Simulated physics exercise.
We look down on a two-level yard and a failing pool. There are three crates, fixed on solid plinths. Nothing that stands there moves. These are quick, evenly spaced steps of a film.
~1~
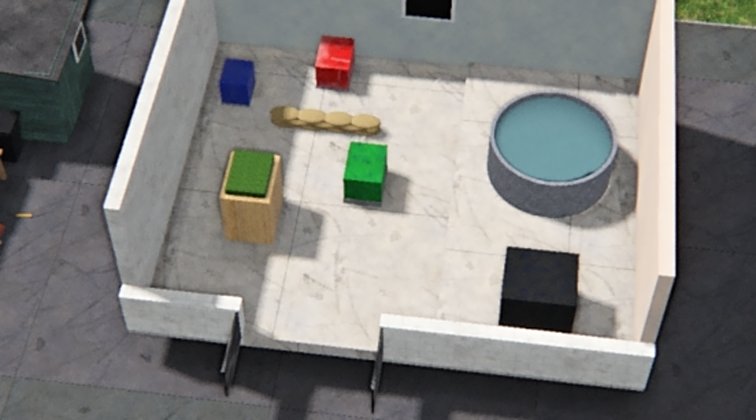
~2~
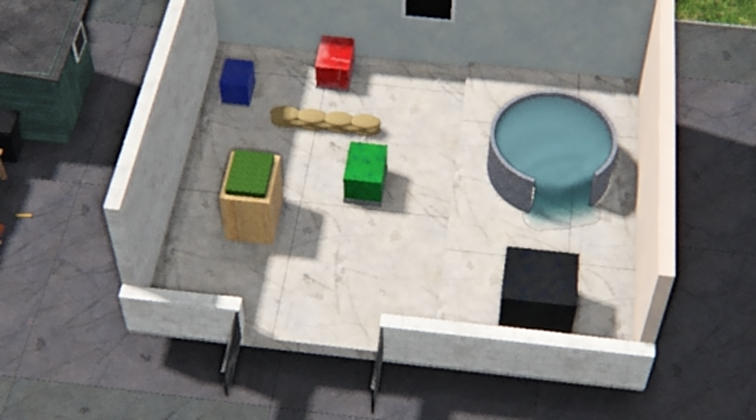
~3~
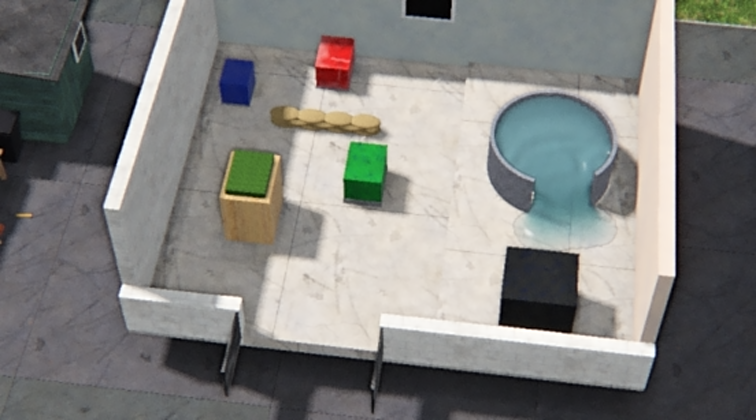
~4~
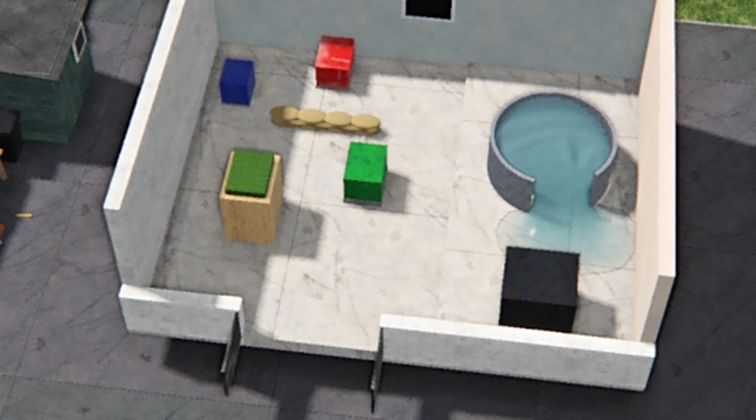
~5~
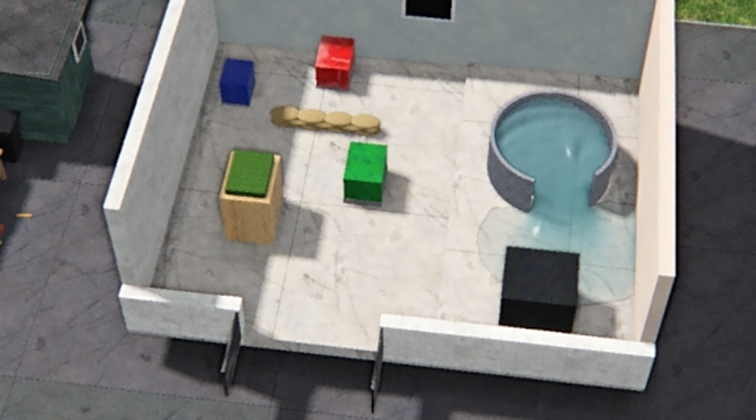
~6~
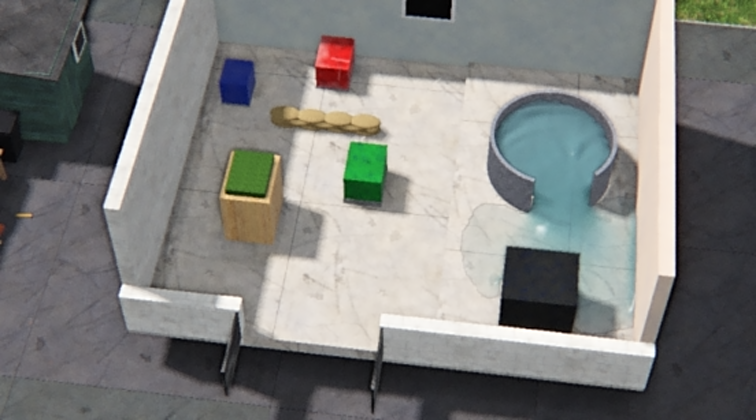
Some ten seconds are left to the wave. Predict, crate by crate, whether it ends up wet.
The red crate ends up wet; the green crate ends up dry; the blue crate ends up wet.
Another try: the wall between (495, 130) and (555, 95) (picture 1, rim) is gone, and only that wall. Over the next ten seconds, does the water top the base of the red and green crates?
My reading: Red gets drenched, green gets drenched.
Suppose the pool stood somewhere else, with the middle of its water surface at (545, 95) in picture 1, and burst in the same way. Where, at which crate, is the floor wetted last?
I'd go with the red crate.
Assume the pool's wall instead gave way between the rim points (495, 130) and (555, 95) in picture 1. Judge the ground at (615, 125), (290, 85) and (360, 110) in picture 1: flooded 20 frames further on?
Drenched; drenched; drenched.
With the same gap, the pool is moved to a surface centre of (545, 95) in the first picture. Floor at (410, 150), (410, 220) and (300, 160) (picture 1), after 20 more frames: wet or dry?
The first spot is not reached, the second not reached, and the third not reached.
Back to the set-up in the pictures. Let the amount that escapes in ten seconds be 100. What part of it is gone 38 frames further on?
About 25 per cent.
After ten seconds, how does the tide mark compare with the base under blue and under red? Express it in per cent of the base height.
250 %, then 180 %.
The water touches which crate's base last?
I'd name the one in red.
A moment on, water covers 15 % of the floor; the red crate not reached, the green crate not reached, the blue crate not reached.
Next, water covers 30 % of the floor; the red crate not reached, the green crate not reached, the blue crate not reached.
Then, water covers 50 % of the floor; the red crate not reached, the green crate water round its plinth, the blue crate not reached.
Later, water covers 75 % of the floor; the red crate not reached, the green crate water round its plinth, the blue crate water round its plinth.
In the end, water covers 95 % of the floor; the red crate was topped, the green crate stayed above the water, the blue crate was topped.
